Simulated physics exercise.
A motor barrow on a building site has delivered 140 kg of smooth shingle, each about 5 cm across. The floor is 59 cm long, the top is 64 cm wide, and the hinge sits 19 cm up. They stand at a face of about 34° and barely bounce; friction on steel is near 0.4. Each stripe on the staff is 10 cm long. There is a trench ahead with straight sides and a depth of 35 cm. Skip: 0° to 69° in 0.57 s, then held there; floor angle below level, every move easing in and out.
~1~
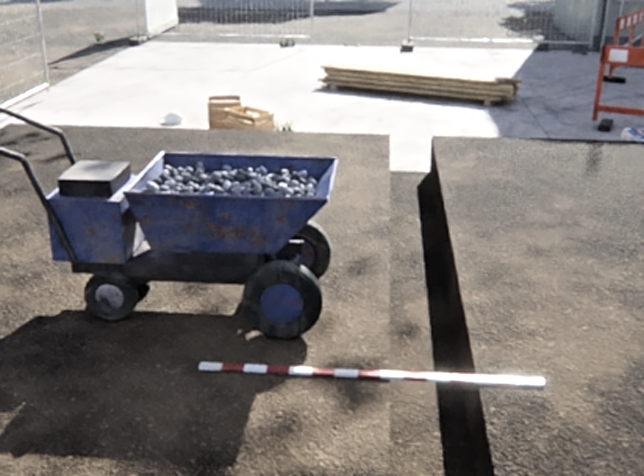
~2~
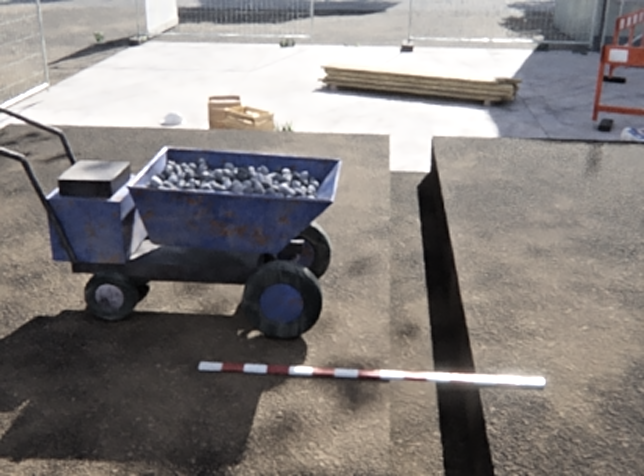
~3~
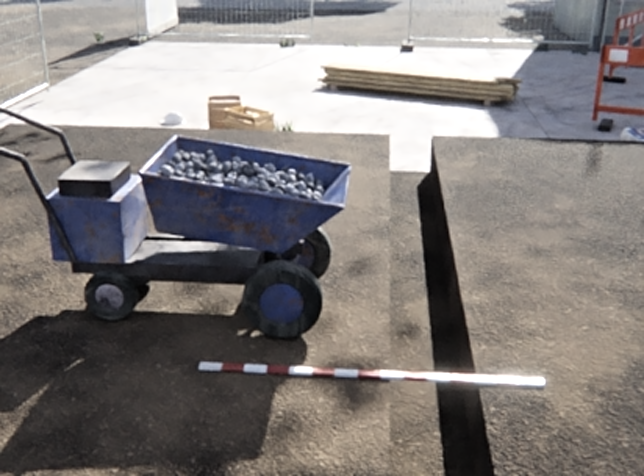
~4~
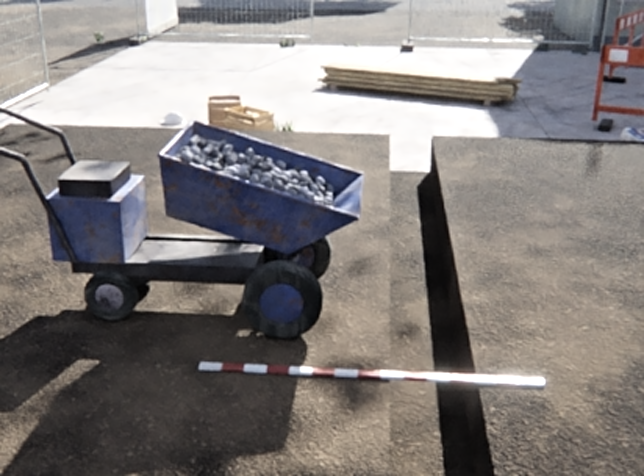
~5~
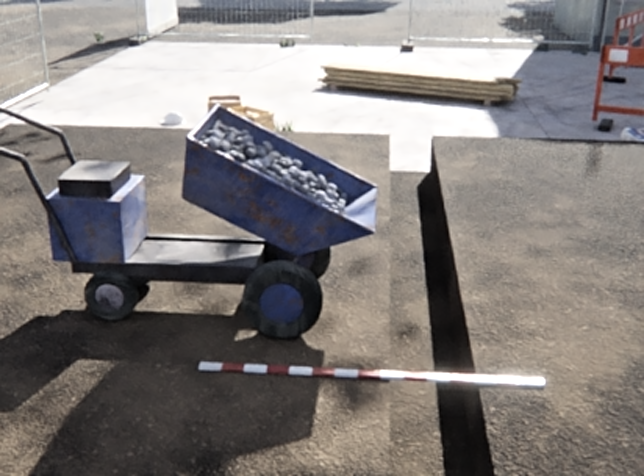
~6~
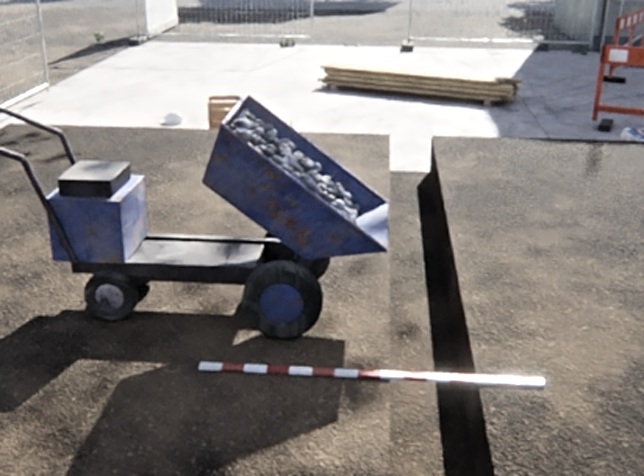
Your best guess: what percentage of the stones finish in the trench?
My guess is about 66 per cent.
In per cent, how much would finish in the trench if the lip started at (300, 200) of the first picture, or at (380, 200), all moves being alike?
Roughly 90 per cent, then 20 per cent.
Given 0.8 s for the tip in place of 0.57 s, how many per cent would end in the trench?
Something close to 75 per cent.
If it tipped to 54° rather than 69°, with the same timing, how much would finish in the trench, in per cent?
Then about 50 per cent.
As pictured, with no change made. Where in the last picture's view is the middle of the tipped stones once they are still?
(448, 357).
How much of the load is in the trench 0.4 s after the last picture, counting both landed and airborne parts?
Some 25 per cent.
Then, 0.1 s after the last picture the floor is at 59°, 100 % in the skip; the foremost stones are at (385, 255).
Then, 0.4 s after the last picture the floor is at 69°, 74 % in the skip, 26 % in the trench, 1 % past the trench; the foremost stones are at (471, 315).
Then, 0.7 s after the last picture the floor is at 69°, 11 % in the skip, 55 % in the trench, 34 % past the trench; the foremost stones are at (643, 313).
Then, 2.7 s after the last picture the floor is at 69°, 0 % in the skip, 66 % in the trench, 34 % past the trench; the foremost stones are past the picture's edge.
